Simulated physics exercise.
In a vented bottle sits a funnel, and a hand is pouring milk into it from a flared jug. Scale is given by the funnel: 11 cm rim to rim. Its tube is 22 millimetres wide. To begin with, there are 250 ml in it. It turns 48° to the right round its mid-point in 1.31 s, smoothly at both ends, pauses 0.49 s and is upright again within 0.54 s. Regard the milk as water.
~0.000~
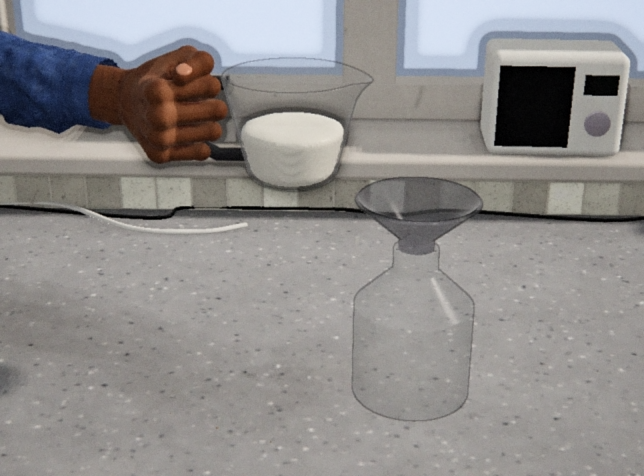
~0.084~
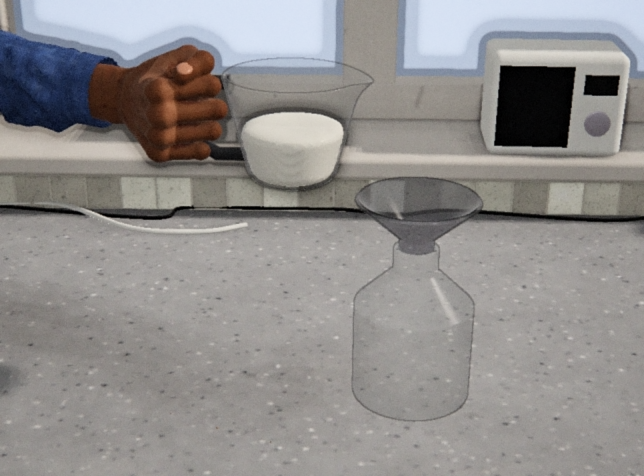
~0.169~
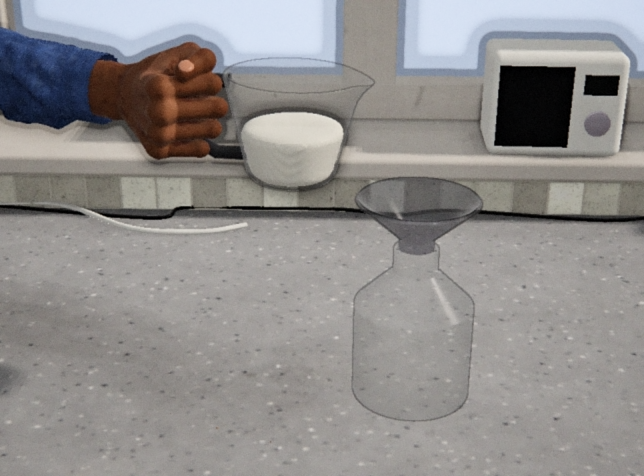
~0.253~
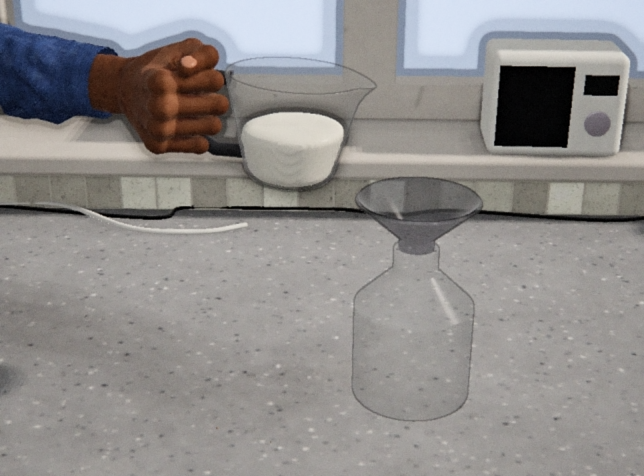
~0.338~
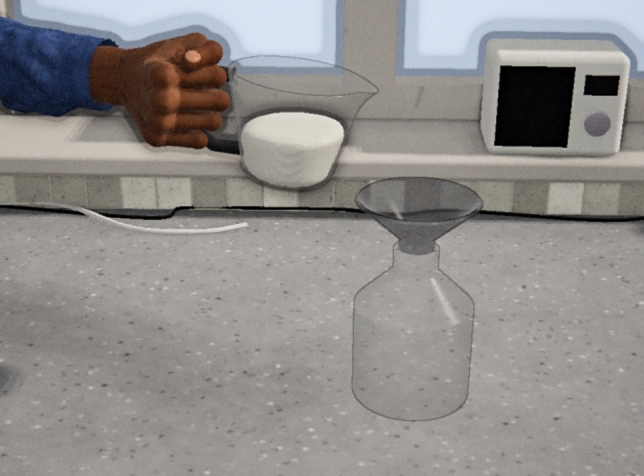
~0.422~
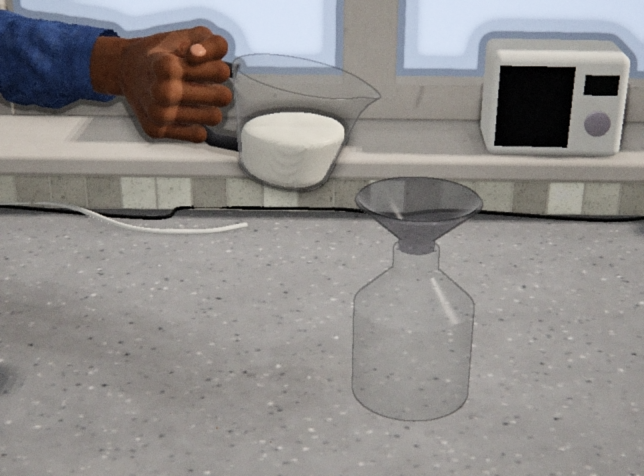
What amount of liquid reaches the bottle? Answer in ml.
I would say close to 60 ml gets there.
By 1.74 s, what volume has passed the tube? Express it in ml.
I'd reckon around 40 ml so far.
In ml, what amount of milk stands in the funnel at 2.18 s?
Looks like around 0 ml is standing in the funnel at that moment.
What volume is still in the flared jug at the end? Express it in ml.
Roughly 190 ml is still in there.
By 0.95 s the tilt is 40° and 0 ml has passed the tube, 0 ml is in the funnel, 250 ml in the flared jug and 0 ml has missed.
By 1.34 s the tilt is 48° and 5 ml has passed the tube, 5 ml is in the funnel, 225 ml in the flared jug and 0 ml has missed.
By 1.74 s the tilt is 48° and 40 ml has passed the tube, 5 ml is in the funnel, 195 ml in the flared jug and 0 ml has missed.
By 2.18 s the tilt is 10° and 55 ml has passed the tube, 0 ml is in the funnel, 190 ml in the flared jug and 0 ml has missed.
At rest 60 ml has passed the tube, 0 ml is in the funnel, 190 ml in the flared jug and 0 ml has missed.
